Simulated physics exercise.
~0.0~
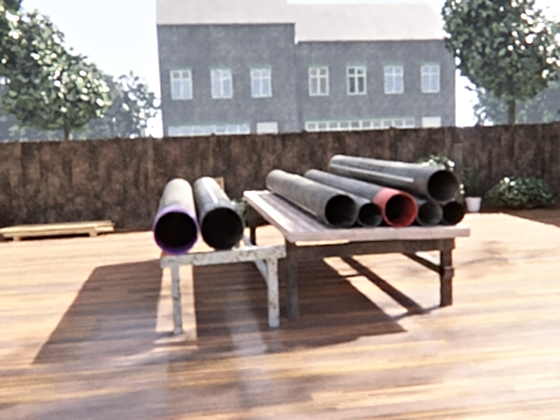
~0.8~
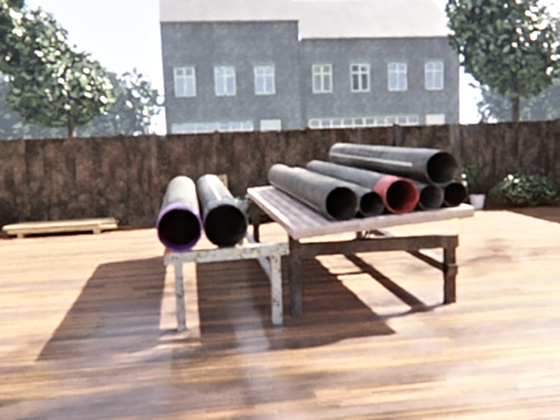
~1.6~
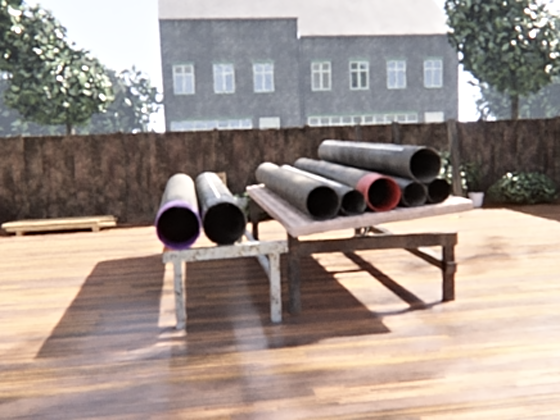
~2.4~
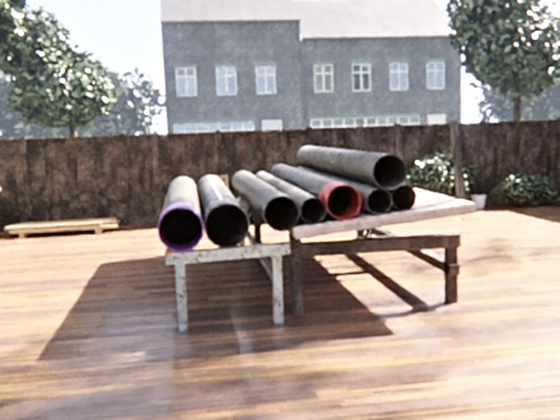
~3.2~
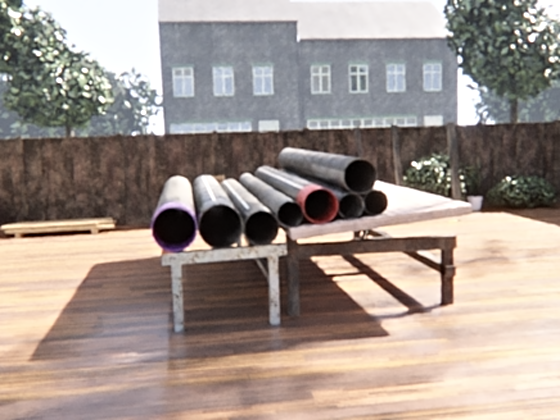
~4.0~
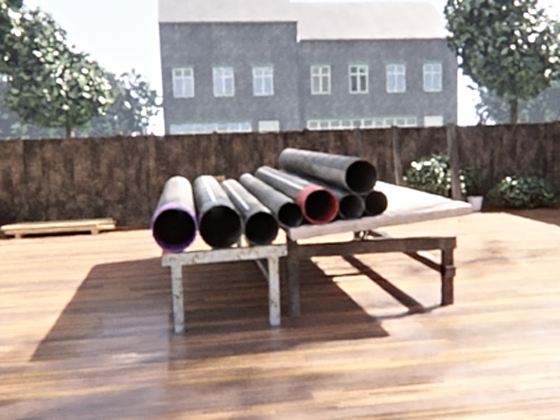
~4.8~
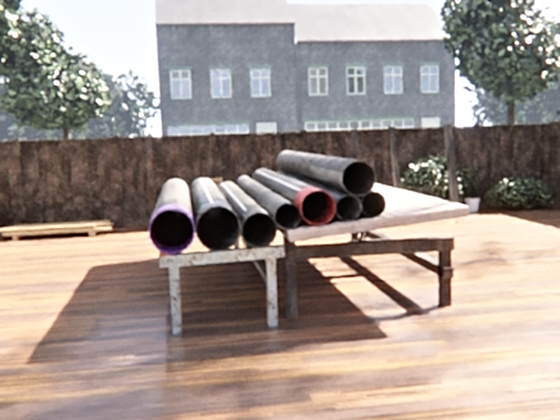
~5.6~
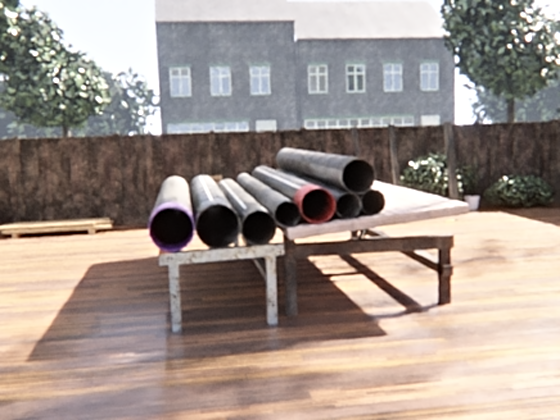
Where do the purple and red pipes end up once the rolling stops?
The purple pipe stays at the left end of the left bench without going over. The red one is held back on the tilted tabletop, behind the dark pipes to its left.
